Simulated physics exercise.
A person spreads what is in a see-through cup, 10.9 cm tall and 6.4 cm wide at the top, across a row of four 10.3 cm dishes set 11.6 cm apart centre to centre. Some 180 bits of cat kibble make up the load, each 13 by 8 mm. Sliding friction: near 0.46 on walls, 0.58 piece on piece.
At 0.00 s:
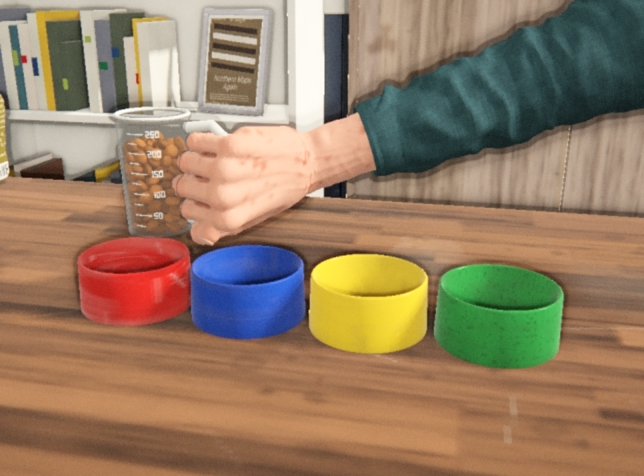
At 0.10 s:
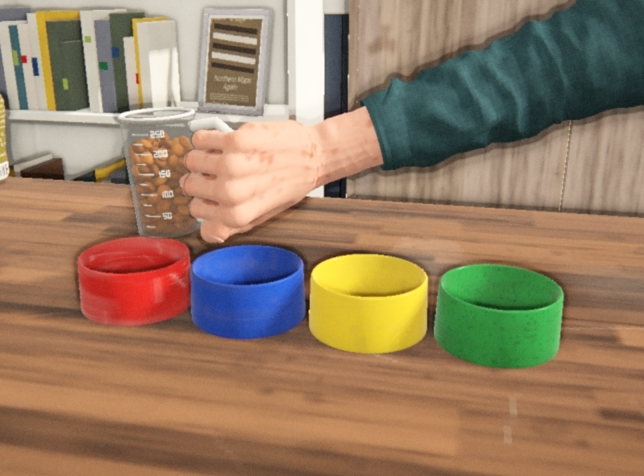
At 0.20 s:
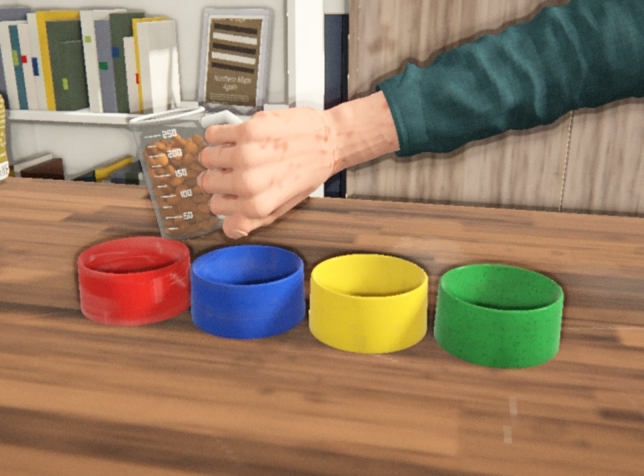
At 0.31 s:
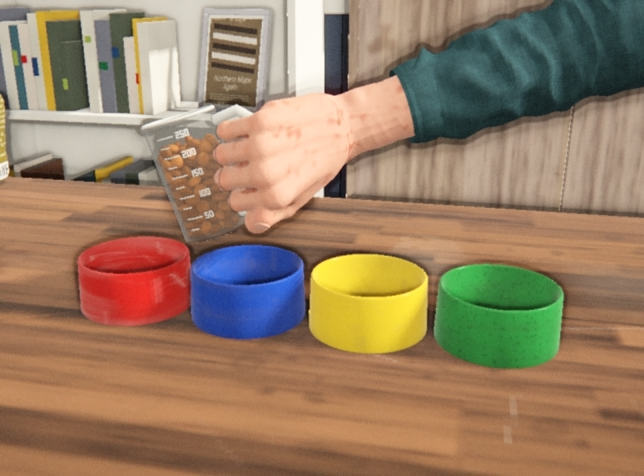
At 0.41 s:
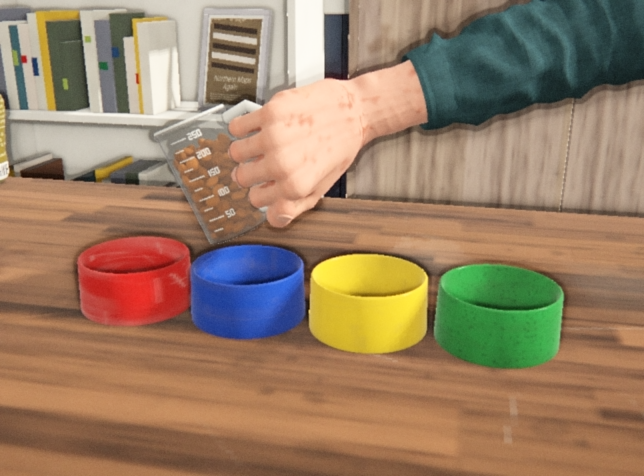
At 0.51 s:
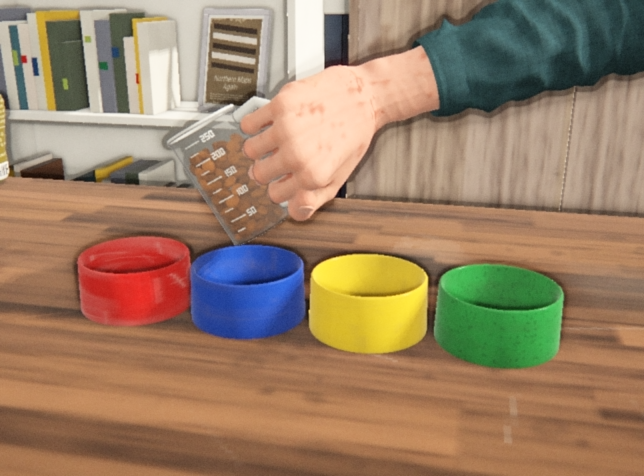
On a wooden tabletop in front of a bookshelf, red, blue, yellow and green dishes sit in a row, with a hand holding an upright clear cup of small brown pieces behind them. The hand moves the cup a short way right while steadily tilting it leftward, its lip lowering above the dishes.
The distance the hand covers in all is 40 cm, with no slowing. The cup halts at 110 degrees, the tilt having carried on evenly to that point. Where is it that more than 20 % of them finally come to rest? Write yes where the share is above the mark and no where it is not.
Red: No, blue: No, green: Yes, yellow: Yes, counter: No.
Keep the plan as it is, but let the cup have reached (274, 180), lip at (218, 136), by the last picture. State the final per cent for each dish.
Kept per dish: Red = 0, blue = 0, green = 90, yellow = 0.
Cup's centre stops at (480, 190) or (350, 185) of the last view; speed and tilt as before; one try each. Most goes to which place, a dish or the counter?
I'd expect yellow to win the first try and blue the second.
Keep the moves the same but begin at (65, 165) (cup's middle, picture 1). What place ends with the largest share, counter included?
Result - top receiver is yellow.
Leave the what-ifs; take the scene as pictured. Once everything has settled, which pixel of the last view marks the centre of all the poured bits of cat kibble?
Roughly (476, 325).
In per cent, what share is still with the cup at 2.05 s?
I'd put it at roughly 60 per cent.
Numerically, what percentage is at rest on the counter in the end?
Some 10 per cent.
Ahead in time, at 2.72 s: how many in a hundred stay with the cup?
About 35 percent of the load.
Then, at 1.44 s, tilt 94 degrees; cup holds 100 %.
Then, at 2.05 s, tilt 110 degrees; cup holds 60 %, green 5 %, yellow 25 %.
Then, at 2.72 s, tilt 110 degrees; cup holds 35 %, green 30 %, yellow 30 %.
At rest (4.8 s), red 0 %, blue 0 %, green 55 %, yellow 30 %, counter 10 %, cup 10 %.
